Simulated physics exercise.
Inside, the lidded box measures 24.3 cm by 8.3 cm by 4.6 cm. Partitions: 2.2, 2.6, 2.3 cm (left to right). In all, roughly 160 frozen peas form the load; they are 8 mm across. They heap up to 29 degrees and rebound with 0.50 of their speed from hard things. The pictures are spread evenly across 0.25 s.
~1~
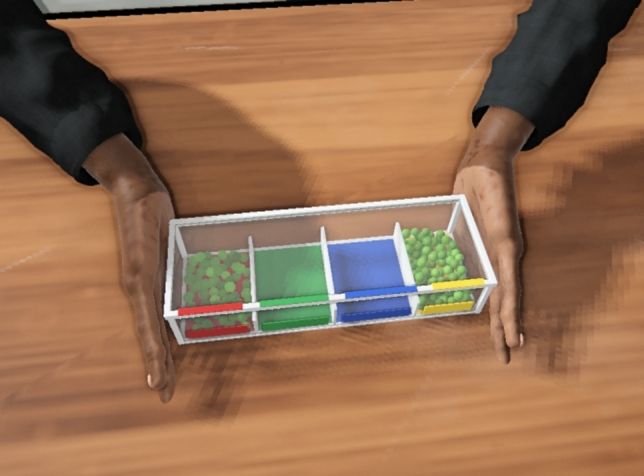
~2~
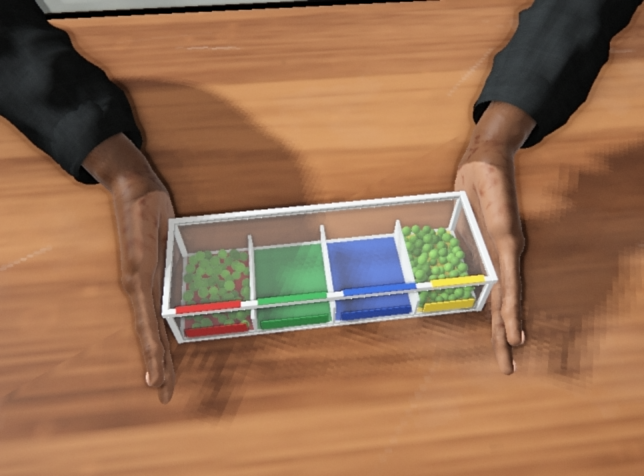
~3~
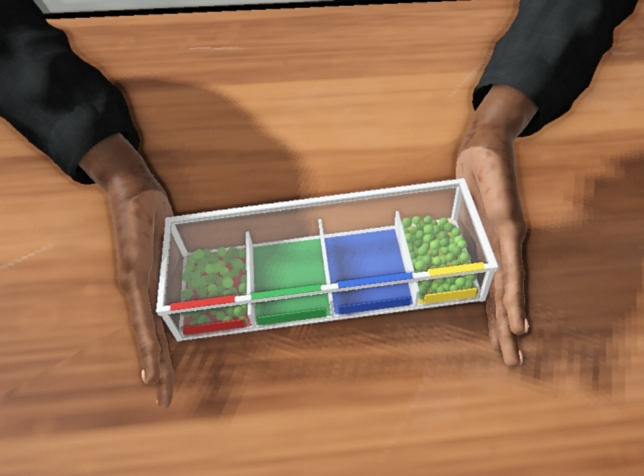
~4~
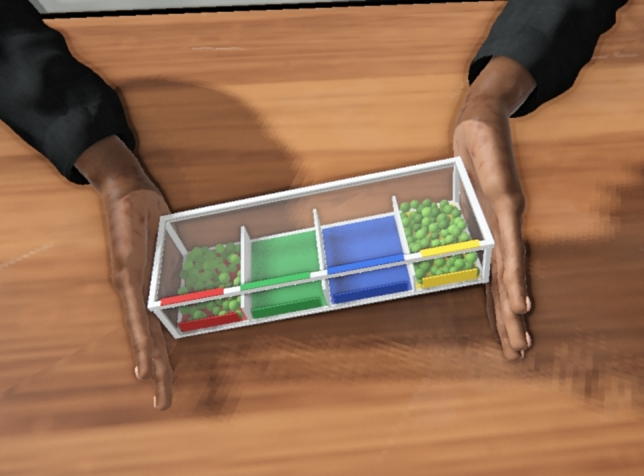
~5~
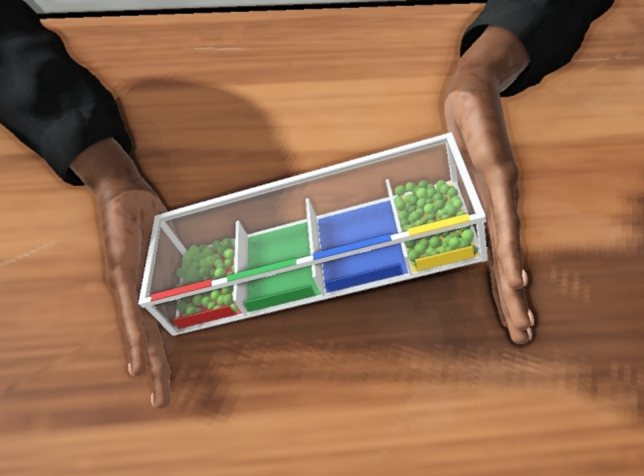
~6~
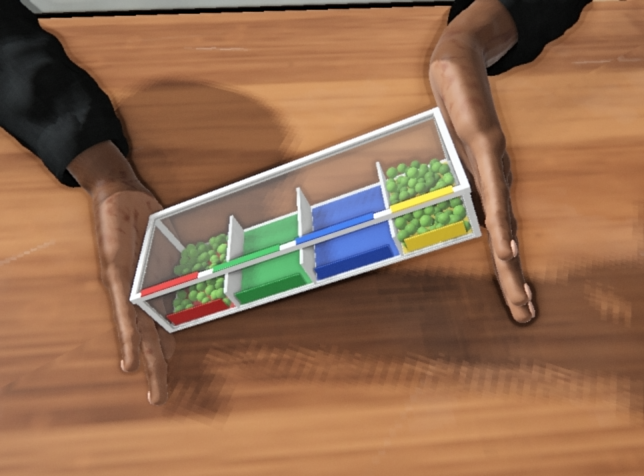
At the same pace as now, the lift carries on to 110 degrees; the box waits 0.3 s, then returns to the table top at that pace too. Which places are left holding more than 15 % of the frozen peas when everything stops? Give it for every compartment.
Red: Over, blue: Not over, green: Not over, yellow: Not over.
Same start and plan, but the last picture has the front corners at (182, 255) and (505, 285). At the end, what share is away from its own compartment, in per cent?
About 40 per cent.
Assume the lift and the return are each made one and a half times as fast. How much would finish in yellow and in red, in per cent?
The yellow compartment would end with 0 per cent, the red one with 95 per cent.
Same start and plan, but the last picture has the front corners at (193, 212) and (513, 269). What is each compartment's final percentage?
Final shares, in per cent - red: 0, blue: 15, green: 0, yellow: 85.
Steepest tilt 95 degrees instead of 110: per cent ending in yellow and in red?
In per cent, yellow 0 and red 90.
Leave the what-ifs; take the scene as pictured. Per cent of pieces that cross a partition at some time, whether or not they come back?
Close to 60 in a hundred.
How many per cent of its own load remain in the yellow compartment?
Share retained: Approx. 0 %.
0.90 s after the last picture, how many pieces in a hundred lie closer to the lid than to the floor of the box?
Roughly 70 per cent.
Then, 0.90 s after the last picture, tilt 110 degrees; red 80 %, blue 5 %, green 15 %.
Then, 1.50 s after the last picture, tilt 56 degrees; red 95 %, green 5 %.
Then, 2.15 s after the last picture, tilt 0 degrees; red 95 %, green 5 %.
In the end, red 100 %, blue 0 %, green 5 %, yellow 0 %.
